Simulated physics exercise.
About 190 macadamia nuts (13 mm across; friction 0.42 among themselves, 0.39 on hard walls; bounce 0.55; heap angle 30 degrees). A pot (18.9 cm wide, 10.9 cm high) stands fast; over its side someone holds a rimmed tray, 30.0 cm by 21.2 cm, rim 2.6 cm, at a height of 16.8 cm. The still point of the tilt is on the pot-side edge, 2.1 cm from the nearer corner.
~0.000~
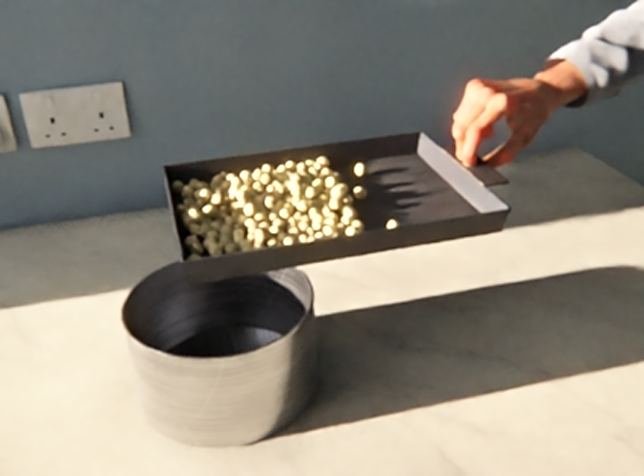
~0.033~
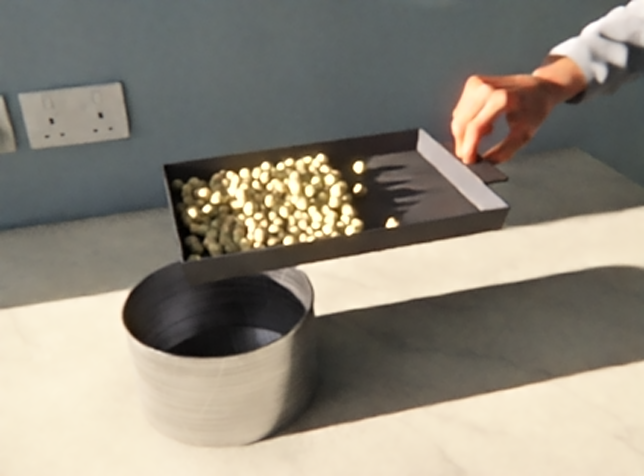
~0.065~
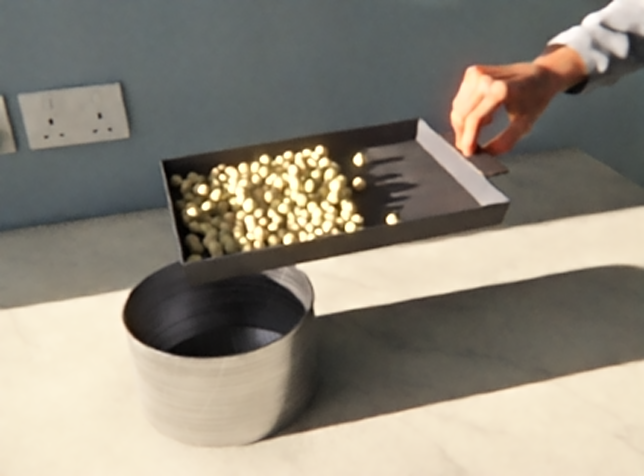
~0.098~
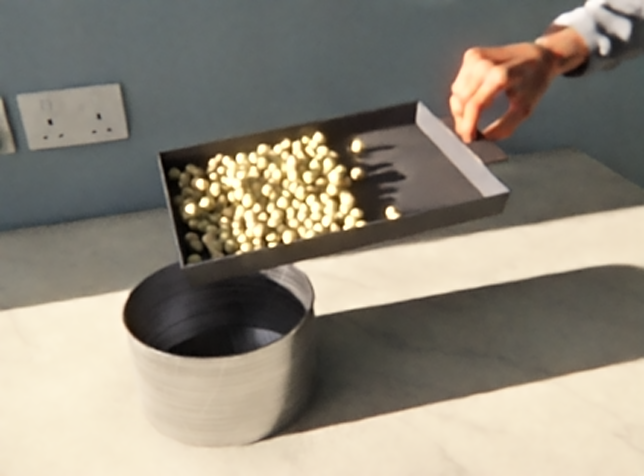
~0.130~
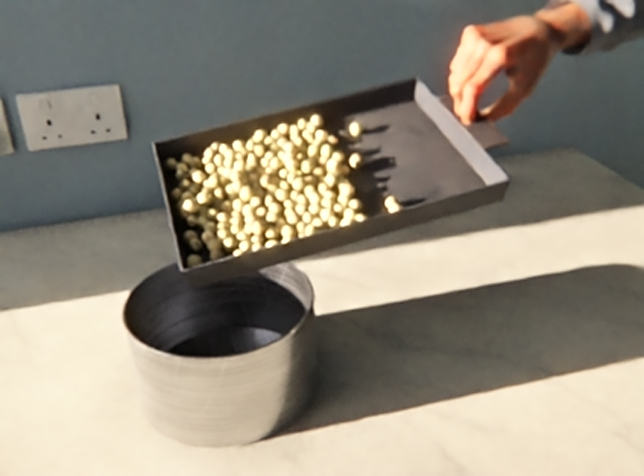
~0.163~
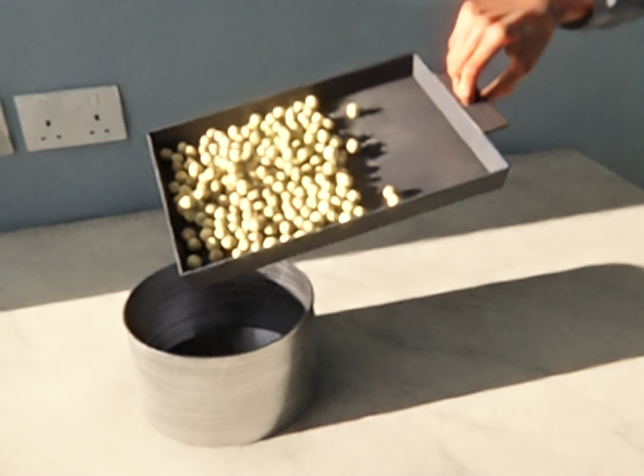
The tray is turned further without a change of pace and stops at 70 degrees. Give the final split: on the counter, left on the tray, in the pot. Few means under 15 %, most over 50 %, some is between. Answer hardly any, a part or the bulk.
Counter: The bulk, tray: A part, pot: Hardly any.
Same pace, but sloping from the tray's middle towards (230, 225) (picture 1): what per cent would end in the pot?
Some 5 per cent.
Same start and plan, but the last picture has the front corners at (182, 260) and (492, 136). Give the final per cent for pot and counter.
Pot 0, counter 5.
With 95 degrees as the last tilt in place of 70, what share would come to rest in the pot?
In that case some 5 per cent.
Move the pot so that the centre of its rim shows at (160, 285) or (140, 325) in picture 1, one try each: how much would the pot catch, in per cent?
About 0 and 35 per cent.
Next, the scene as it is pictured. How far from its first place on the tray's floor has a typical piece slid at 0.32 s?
Some 2 cm.
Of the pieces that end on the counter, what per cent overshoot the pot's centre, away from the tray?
Roughly 90 per cent.
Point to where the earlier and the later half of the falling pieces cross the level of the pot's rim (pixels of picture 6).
First near (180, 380), later near (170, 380).
After 0.32 s, tilt 46 degrees; the tray holds 100 %, the pot 0 %.
After 0.43 s, tilt 64 degrees; the tray holds 100 %, the pot 0 %.
After 0.67 s, tilt 70 degrees; the tray holds 75 %, the pot 0 %.
At rest (2.0 s), counter 70 %, tray 30 %, pot 0 %.
